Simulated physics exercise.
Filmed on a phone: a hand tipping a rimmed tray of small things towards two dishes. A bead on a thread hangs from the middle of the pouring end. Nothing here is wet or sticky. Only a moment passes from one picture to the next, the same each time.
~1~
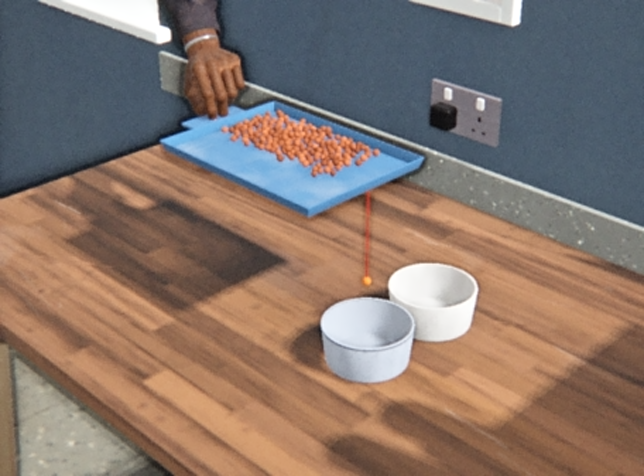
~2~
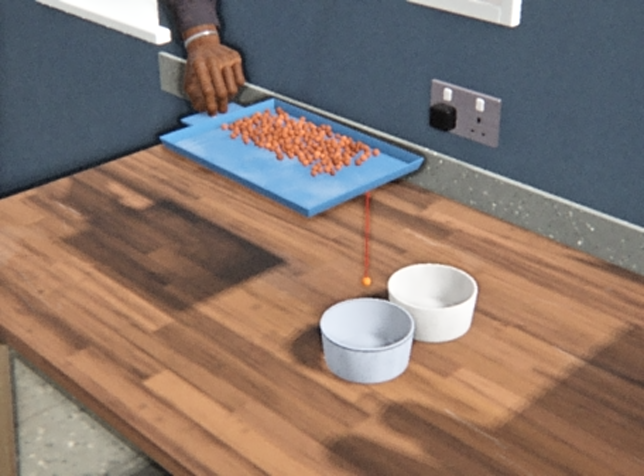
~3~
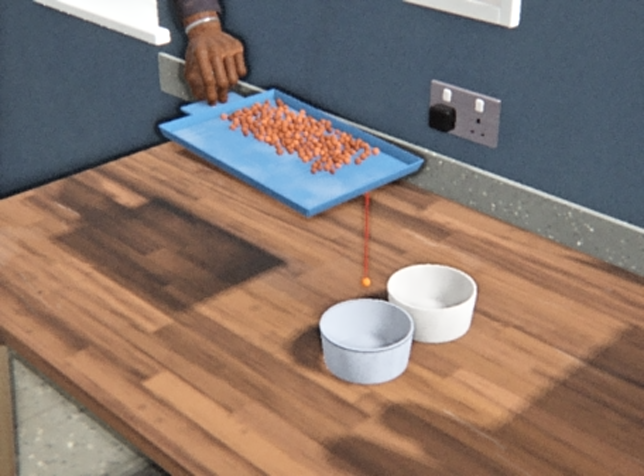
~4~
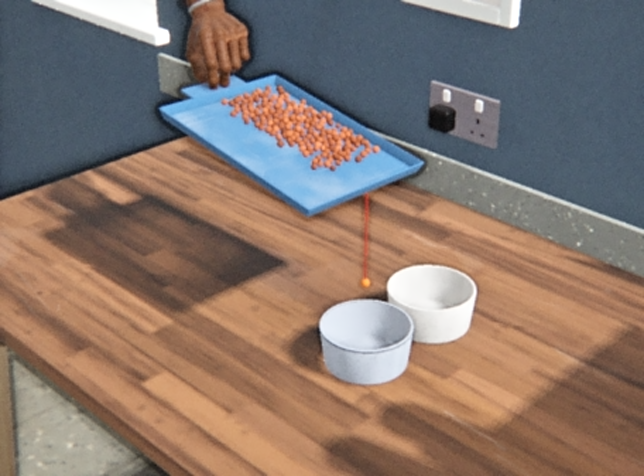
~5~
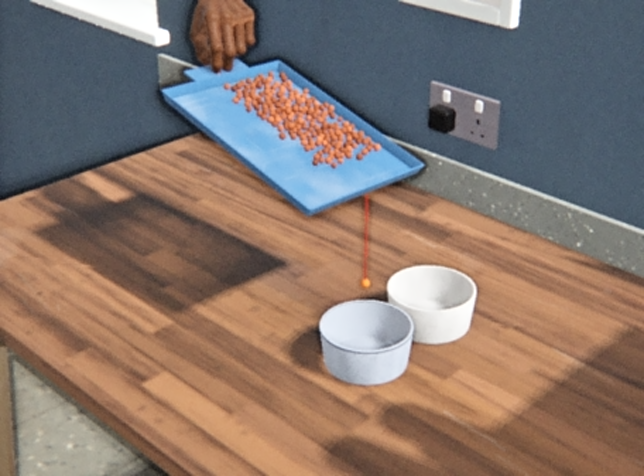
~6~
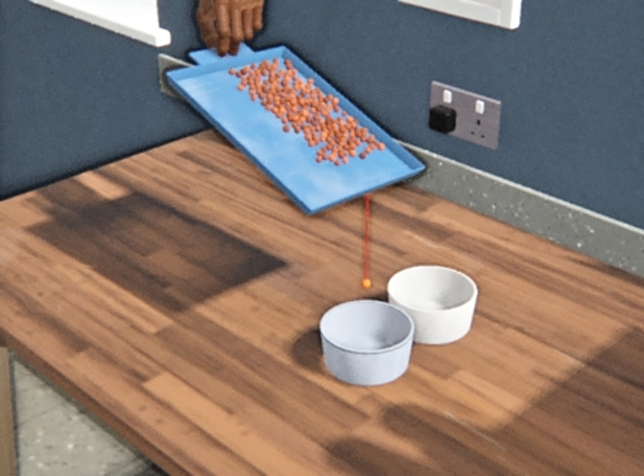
A blue tray of orange-brown pellets tilting gradually steeper above two small dishes as a hand raises its handle end.
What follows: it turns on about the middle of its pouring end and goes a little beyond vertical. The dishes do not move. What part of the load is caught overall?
They take more than half between them.
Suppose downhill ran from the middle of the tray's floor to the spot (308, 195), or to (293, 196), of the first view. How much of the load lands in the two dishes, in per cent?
About 40 and 20 per cent.
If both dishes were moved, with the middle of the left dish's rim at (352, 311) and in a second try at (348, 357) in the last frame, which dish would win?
The first try: The right-hand dish. The second: The right dish.
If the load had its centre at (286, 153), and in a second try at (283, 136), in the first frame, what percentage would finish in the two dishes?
Roughly 90 per cent, and 80 per cent.
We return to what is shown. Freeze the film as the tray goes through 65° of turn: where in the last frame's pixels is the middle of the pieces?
Around (405, 179).
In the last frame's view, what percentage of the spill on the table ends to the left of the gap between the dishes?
Close to 20 per cent.
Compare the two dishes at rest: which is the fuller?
The winner is right.
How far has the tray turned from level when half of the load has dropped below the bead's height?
Roughly 80°.
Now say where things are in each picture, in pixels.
The first frame shows corners of the pouring end at (309, 206) and (418, 157), level; middle of the load at (297, 143), clay pellets; left dish at (401, 356); right dish at (466, 317); bead on its thread at (366, 281).
The second frame shows corners of the pouring end at (308, 206) and (418, 158), level; middle of the load at (297, 142).
The third frame shows corners of the pouring end at (308, 206) and (418, 160), tipped barely, lowest at the right corner; middle of the load at (296, 137).
The fourth frame shows corners of the pouring end at (309, 206) and (418, 162), tipped a little, lowest at the right corner; middle of the load at (297, 128).
The fifth frame shows corners of the pouring end at (310, 206) and (419, 164), tipped clearly, lowest at the right corner; middle of the load at (300, 116).
The sixth frame shows corners of the pouring end at (312, 206) and (420, 166), tipped clearly, lowest at the right corner; middle of the load at (305, 108); left dish at (401, 359); right dish at (465, 319).
Soon after the last picture, tray tipped steeply; about two thirds on the tray; a stray few in the right dish; about a third in the air.
A little later, tray tipped past a quarter turn; a small part on the tray; a small part in the left dish; about half in the right dish; a small part outside both; about a quarter in the air.
Later still, tray tipped past a quarter turn; about a quarter in the left dish; about two thirds in the right dish; a small part outside both.
At rest, tray tipped past a quarter turn; about a quarter in the left dish; about two thirds in the right dish; a small part outside both.
